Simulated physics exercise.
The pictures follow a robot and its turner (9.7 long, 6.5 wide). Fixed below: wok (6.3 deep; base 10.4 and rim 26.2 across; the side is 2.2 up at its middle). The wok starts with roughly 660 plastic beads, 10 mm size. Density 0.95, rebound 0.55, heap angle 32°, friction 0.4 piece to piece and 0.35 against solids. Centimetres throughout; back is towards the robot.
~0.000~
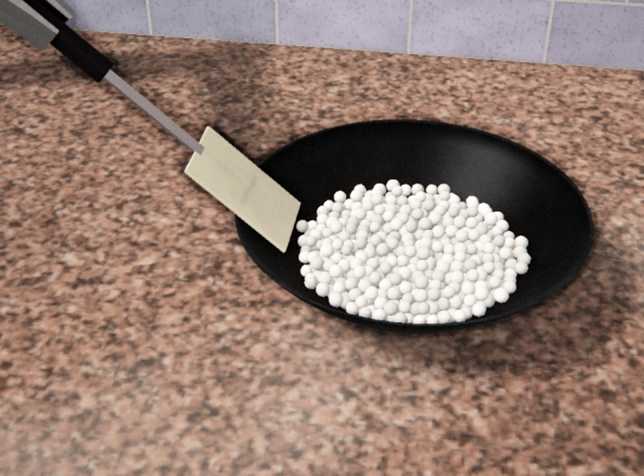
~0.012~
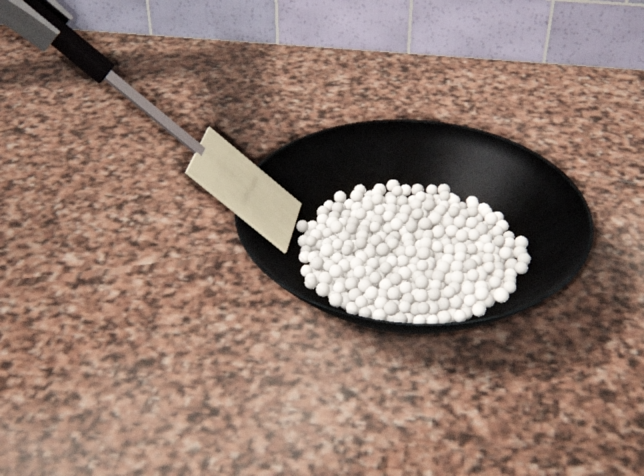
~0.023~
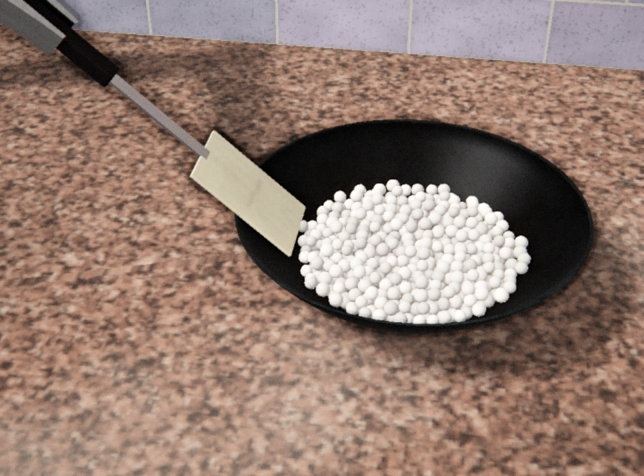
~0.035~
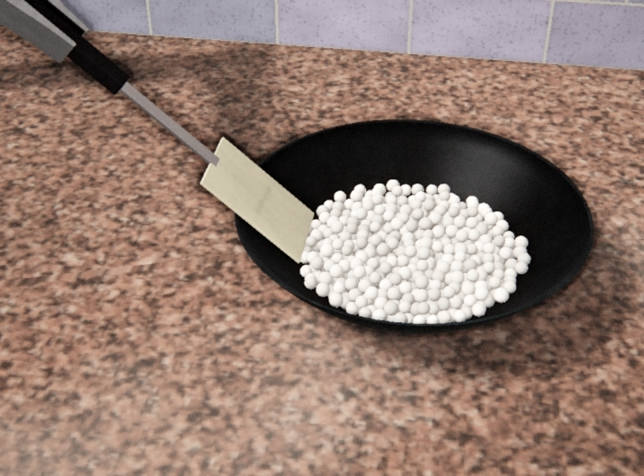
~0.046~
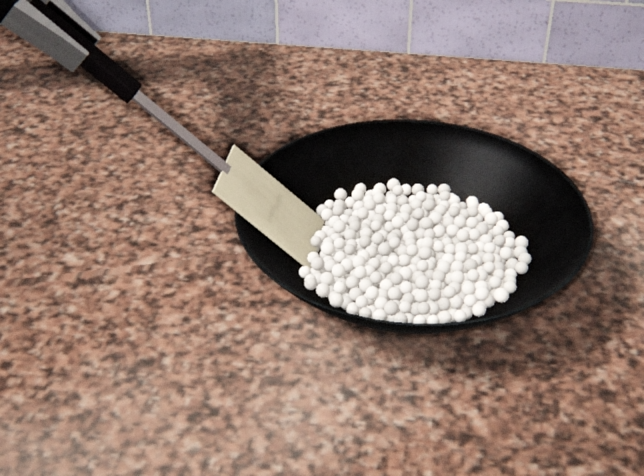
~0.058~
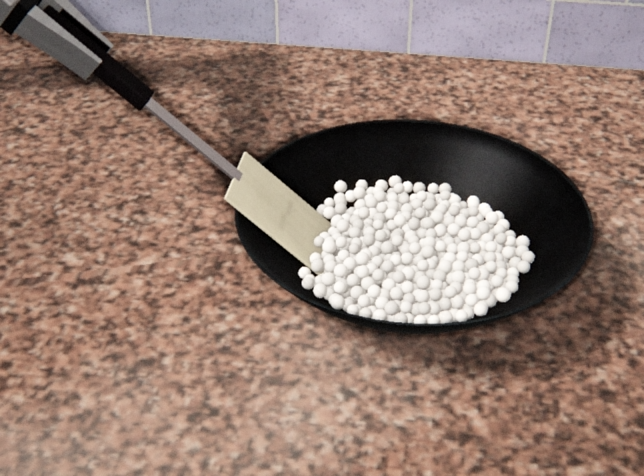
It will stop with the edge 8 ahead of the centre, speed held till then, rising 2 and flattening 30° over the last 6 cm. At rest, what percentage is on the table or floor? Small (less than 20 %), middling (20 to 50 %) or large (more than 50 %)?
Answer: Small; less than 20 % of the plastic beads finish on the table or floor.
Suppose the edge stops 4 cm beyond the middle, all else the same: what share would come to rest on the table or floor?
In that case some 0 per cent.
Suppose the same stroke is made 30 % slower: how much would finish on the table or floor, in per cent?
Then about 0 per cent.
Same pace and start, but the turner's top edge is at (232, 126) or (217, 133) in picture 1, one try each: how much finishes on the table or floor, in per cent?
About 15 and 10 per cent.
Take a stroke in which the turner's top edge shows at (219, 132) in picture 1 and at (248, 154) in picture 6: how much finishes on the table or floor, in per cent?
About 5 per cent.
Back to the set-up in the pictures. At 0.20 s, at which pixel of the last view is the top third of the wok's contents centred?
Near (489, 240).
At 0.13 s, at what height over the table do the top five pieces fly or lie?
About 5 cm.
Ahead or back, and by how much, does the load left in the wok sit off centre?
Roughly 3.5 cm ahead.
After 0.13 s, sloping 42°, highest piece 5 above the table; 658 in the wok.
After 0.20 s, sloping 32°, highest piece 6 above the table; 658 in the wok.
After 0.43 s, sloping 12°, highest piece 8 above the table; 588 in the wok, 52 on the table or floor, 18 on the blade or in flight.
After 1.48 s, sloping 12°, highest piece 7 above the table; 587 in the wok, 71 on the table or floor.
At rest, 587 in the wok, 71 on the table or floor. That is 11 % on the table or floor.
